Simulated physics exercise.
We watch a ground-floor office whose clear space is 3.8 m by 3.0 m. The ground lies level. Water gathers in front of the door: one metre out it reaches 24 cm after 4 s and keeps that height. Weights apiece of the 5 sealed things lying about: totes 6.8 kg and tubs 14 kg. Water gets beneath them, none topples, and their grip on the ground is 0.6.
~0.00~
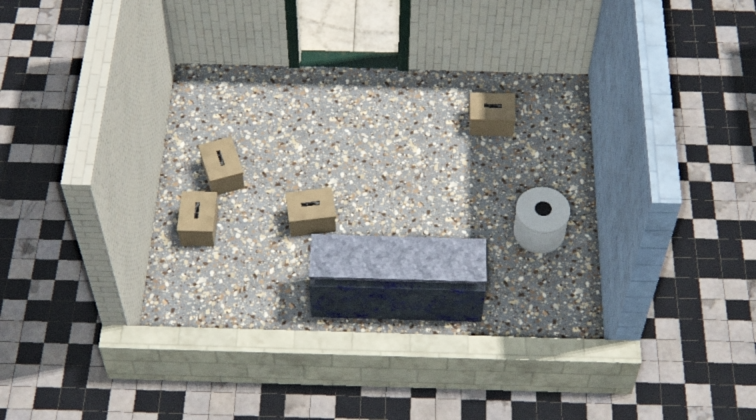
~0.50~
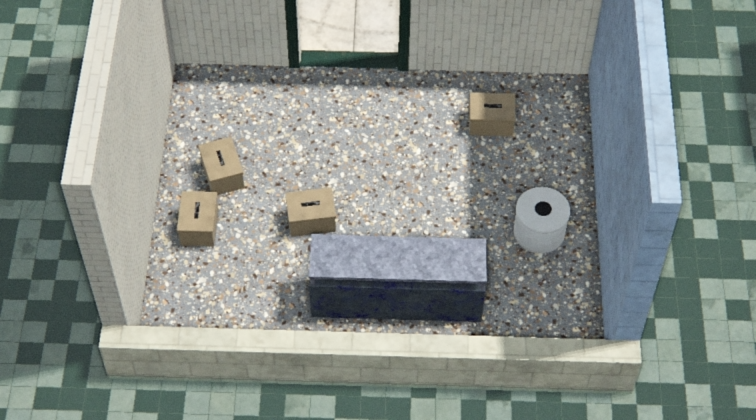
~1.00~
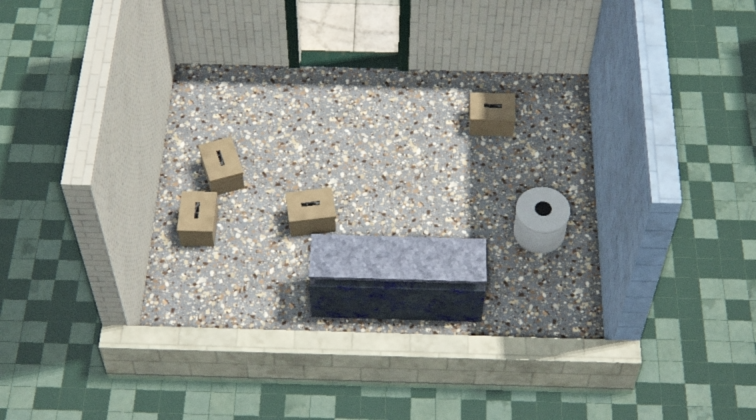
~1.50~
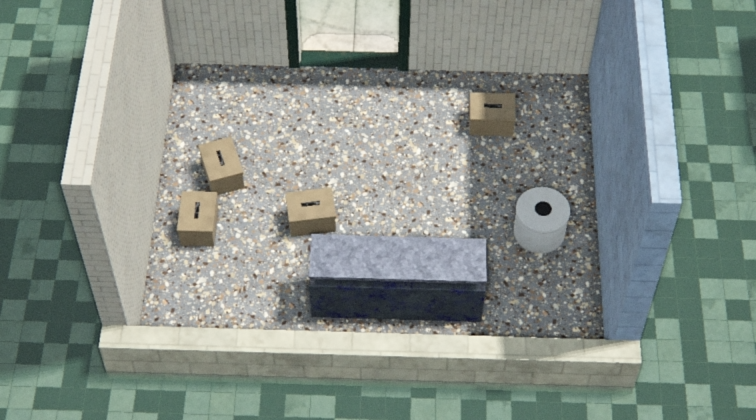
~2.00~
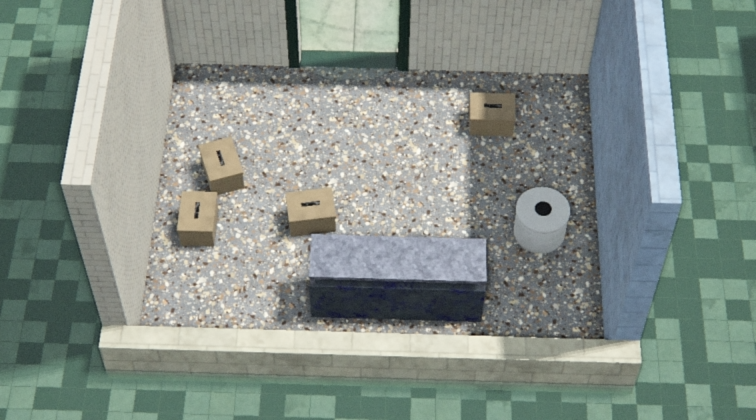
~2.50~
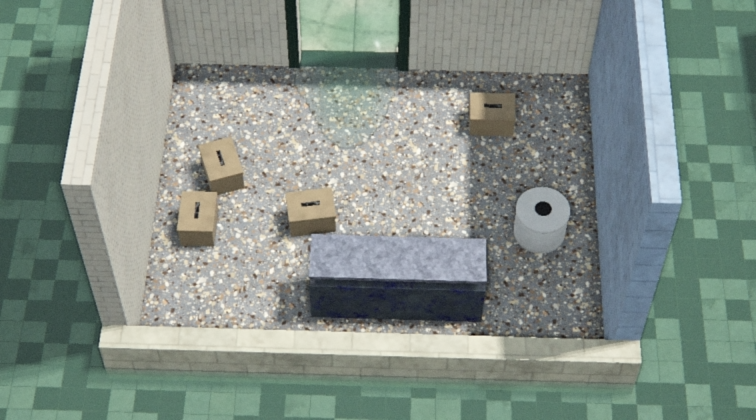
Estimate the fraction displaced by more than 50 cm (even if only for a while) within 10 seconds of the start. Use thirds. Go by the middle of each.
That comes to between one and two thirds.
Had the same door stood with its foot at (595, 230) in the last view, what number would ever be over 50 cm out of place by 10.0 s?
Then 4.
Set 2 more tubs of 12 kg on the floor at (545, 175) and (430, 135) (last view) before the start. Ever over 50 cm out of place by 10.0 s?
In that order: Short of it, past it.
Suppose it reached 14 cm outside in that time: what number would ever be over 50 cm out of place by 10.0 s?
In that case 1 of them.
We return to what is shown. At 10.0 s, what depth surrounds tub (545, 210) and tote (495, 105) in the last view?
Roughly 11 and 4 cm.
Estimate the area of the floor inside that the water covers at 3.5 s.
Roughly 3.5 m2.
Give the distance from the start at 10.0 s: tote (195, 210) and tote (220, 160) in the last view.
In turn: 100 cm, 100 cm.
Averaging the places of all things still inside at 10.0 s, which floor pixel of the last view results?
Around (397, 178).
After 3.5 s 0 of 5 are over 50 cm from their spots; 0 afloat.
After 4.5 s 0 of 5 are over 50 cm from their spots; 0 afloat.
After 7.0 s 1 of 5 are over 50 cm from their spots; 3 afloat.
After 10.0 s 3 of 5 are over 50 cm from their spots, and 3 have been at some point; 4 afloat.
